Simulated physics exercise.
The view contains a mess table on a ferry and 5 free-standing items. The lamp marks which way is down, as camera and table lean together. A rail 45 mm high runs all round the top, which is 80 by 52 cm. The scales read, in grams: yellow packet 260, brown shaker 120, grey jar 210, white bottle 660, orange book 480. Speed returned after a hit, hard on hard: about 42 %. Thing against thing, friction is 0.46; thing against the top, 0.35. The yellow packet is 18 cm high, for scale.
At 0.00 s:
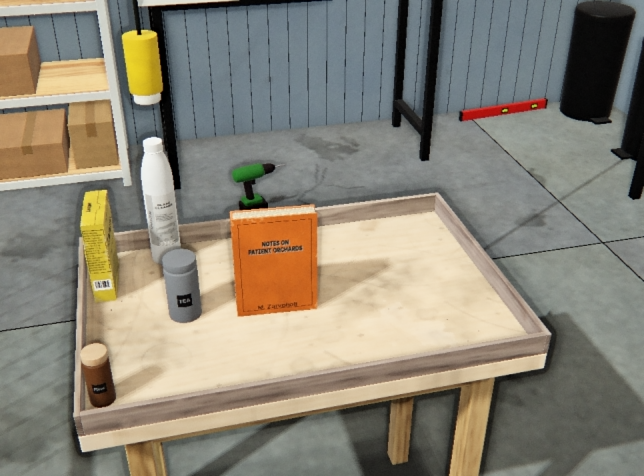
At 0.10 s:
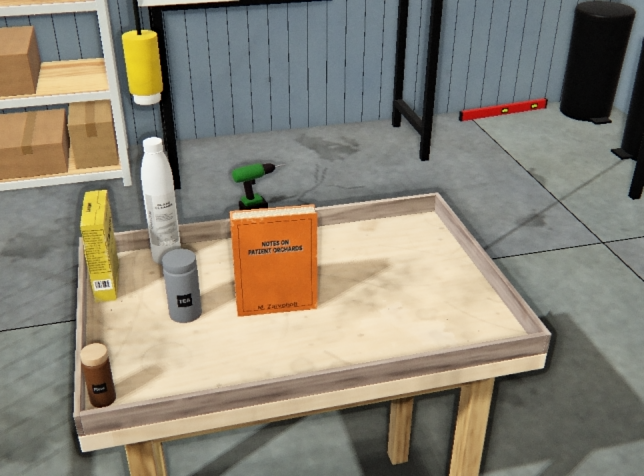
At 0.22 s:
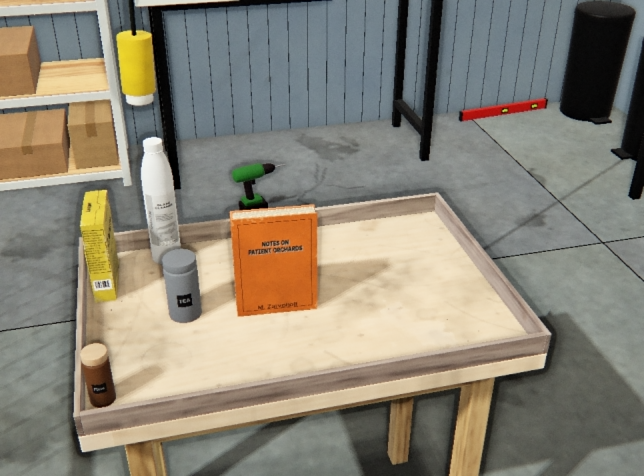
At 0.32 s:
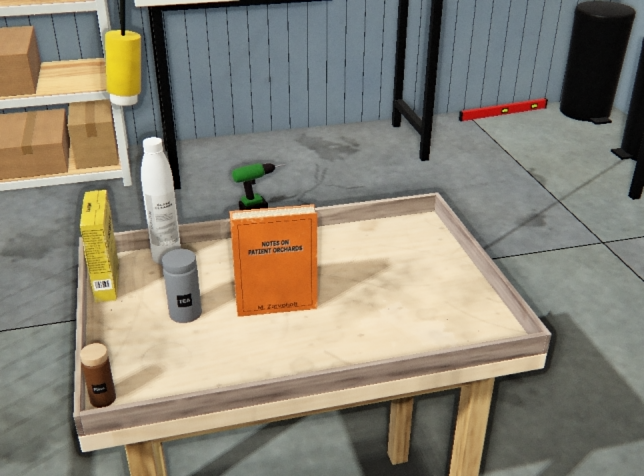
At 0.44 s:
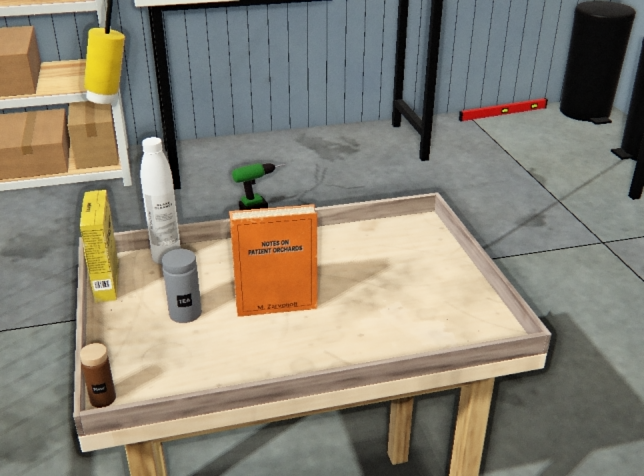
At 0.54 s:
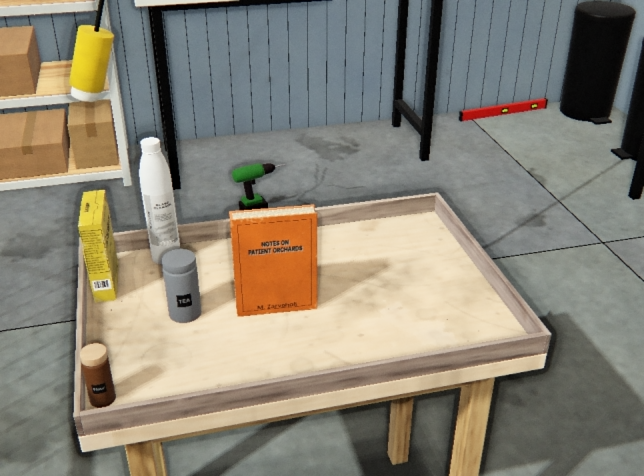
Yellow cylinder hanging at upper left swinging gradually leftward, while an orange book, bottle, jar, shaker and packet stay still on a rimmed table.
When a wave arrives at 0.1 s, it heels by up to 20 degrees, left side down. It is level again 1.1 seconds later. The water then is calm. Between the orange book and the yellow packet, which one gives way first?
Of the two named, the latter.
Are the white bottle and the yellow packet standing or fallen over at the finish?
Well, the white bottle tumbles down, and the yellow packet tumbles down.
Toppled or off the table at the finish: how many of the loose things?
Count: 2.
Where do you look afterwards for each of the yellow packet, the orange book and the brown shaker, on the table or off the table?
Yellow packet: Goes out of bounds; orange book: Stays in bounds; brown shaker: Stays in bounds.
Around 0.94 s, floor tilted 9°, left side down; yellow packet now off the table; white bottle tipped 56° against what carries it.
Around 1.24 s, boat level; white bottle now off the table.
Around 1.44 s, boat level.
Around 1.64 s, orange book resting near (273, 262).
Finally (1.8 s), off the table, yellow packet and white bottle; the other 3 still in place (within 5 cm). Final places as that camera would see them, orange book near (273, 262). Orange book was never lost; yellow packet went at 0.78 s.
